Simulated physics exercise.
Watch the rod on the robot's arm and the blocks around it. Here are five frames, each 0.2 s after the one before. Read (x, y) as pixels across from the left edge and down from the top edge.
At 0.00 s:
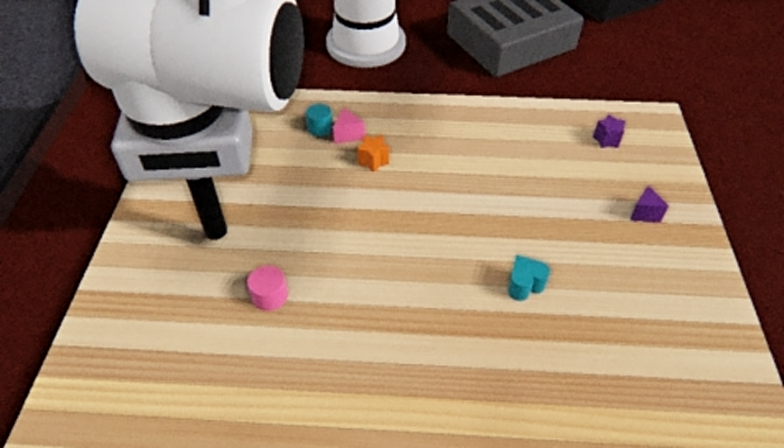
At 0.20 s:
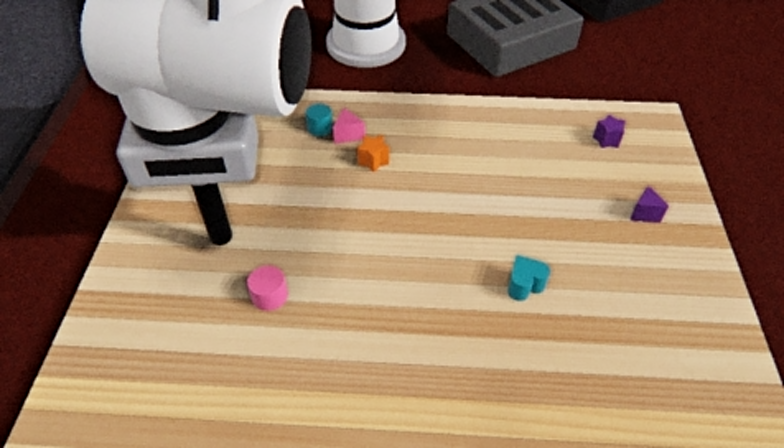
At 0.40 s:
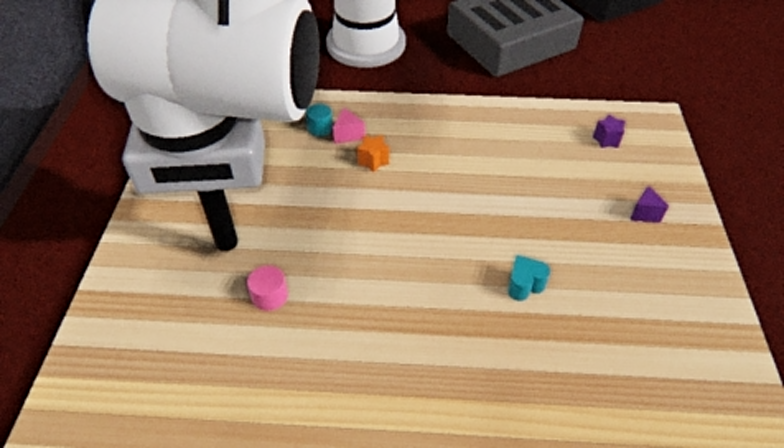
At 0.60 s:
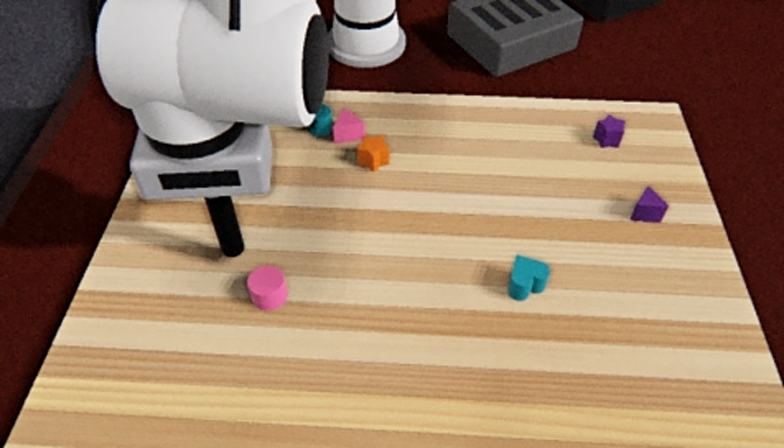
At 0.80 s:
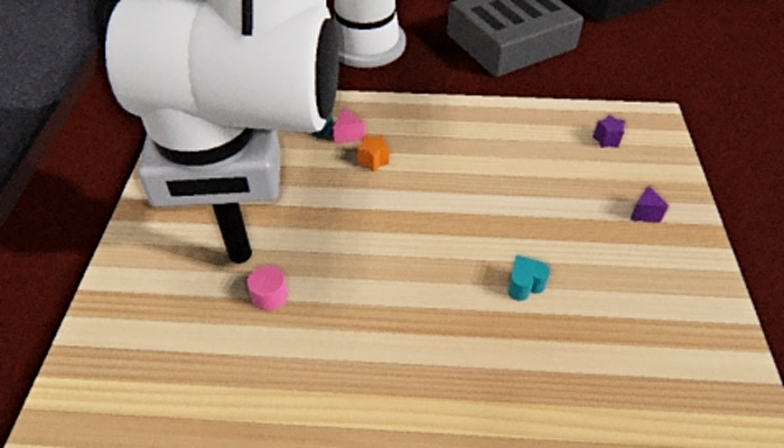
On a striped wooden board scattered with small colored blocks, a white robot arm slid its black rod a short way right and toward the viewer, nearing the pink round block while every block stayed still.
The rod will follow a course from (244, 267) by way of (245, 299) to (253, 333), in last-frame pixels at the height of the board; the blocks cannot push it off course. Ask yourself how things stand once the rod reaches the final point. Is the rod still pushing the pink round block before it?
I'd say no.
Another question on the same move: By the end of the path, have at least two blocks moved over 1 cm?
Answer: No.
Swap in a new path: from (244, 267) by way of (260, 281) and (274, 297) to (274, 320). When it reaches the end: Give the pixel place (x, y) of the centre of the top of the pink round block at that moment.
Its top middle is near (293, 322).
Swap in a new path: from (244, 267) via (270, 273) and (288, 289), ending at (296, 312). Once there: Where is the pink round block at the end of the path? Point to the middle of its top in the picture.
Final place: (268, 316).
On the path given first. Halfway along, rod (242, 289); pink round block (271, 286).
At the end, rod (250, 323); pink round block (275, 290).
